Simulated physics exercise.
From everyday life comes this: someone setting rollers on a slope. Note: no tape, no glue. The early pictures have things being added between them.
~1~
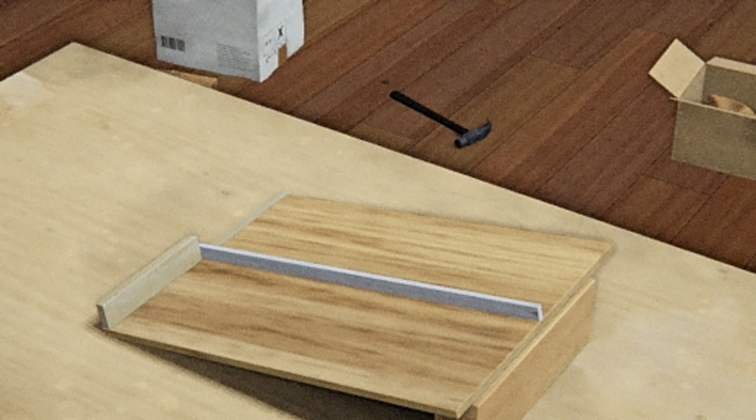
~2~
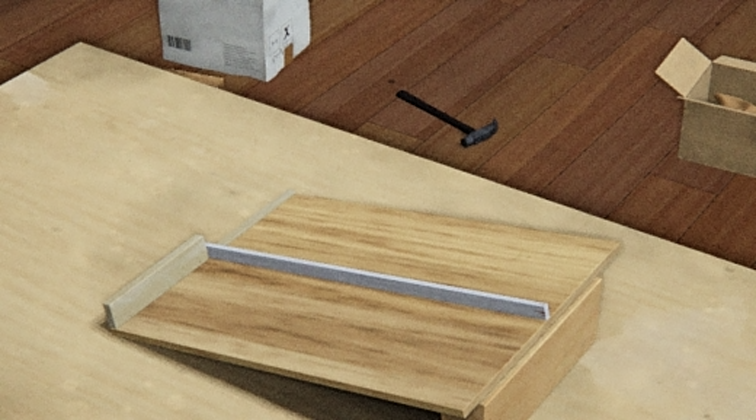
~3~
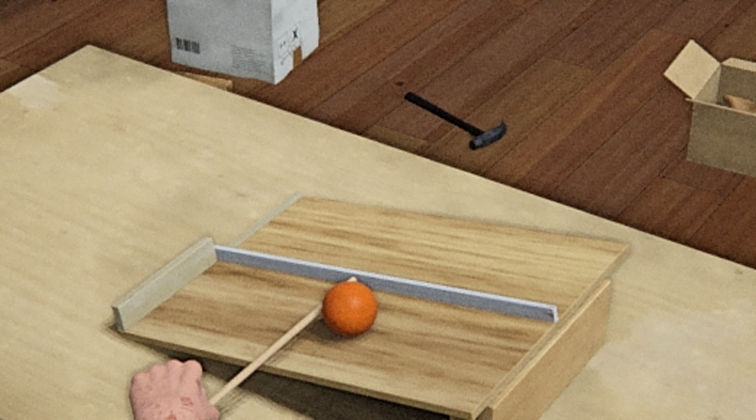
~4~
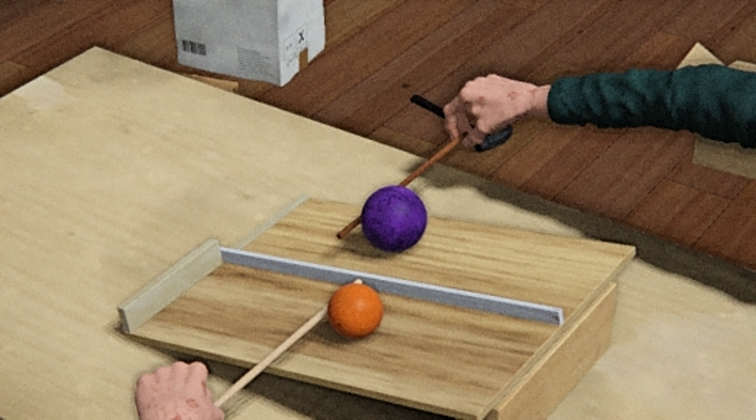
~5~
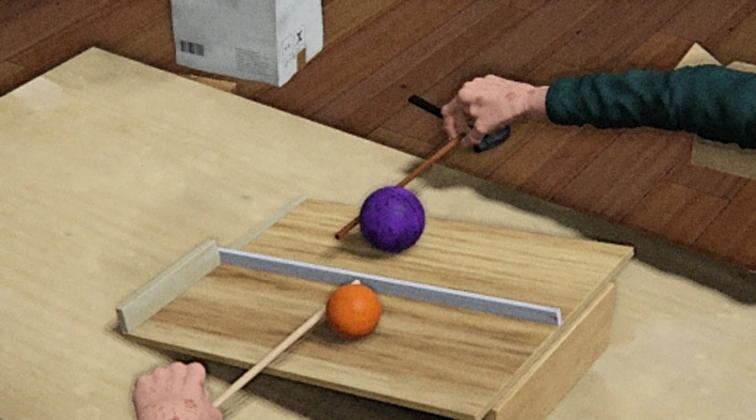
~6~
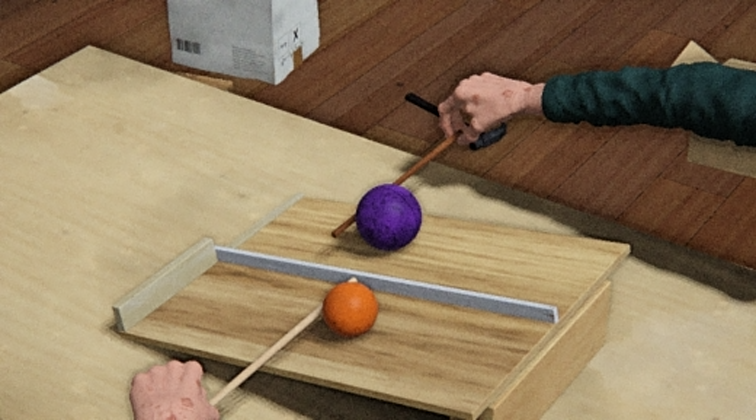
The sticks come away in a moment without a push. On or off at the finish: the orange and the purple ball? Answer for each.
Lab note - orange retained, purple ball lost over the edge.
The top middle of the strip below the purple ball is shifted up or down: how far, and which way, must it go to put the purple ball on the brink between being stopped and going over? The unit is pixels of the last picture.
Shift approx. 12 px, direction up.
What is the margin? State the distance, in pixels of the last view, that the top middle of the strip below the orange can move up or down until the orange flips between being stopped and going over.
12 pixels, downward.
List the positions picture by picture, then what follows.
Board (354, 277), in the first picture.
Board (361, 276), in the second picture.
Orange (350, 309); board (369, 279), in the third picture.
Held back by the sticks; purple ball (394, 219); board (375, 281), in the fourth picture.
Held back by the sticks; orange (353, 311); board (373, 281), in the fifth picture.
Held back by the sticks; orange (350, 309); purple ball (389, 217); board (370, 279), in the sixth picture.
Then, 0.50 s on from there, orange rolling on the board near (256, 292); purple ball rolling on the board near (301, 205).
Then, 0.90 s on from there, orange resting against the strip near (187, 278); purple ball off the board near (151, 168).
Then, 1.32 s on from there, orange resting against the strip near (187, 278); purple ball off the board near (10, 114).
In the end, the orange is held by the strip, near (187, 278); the purple ball goes over the end.
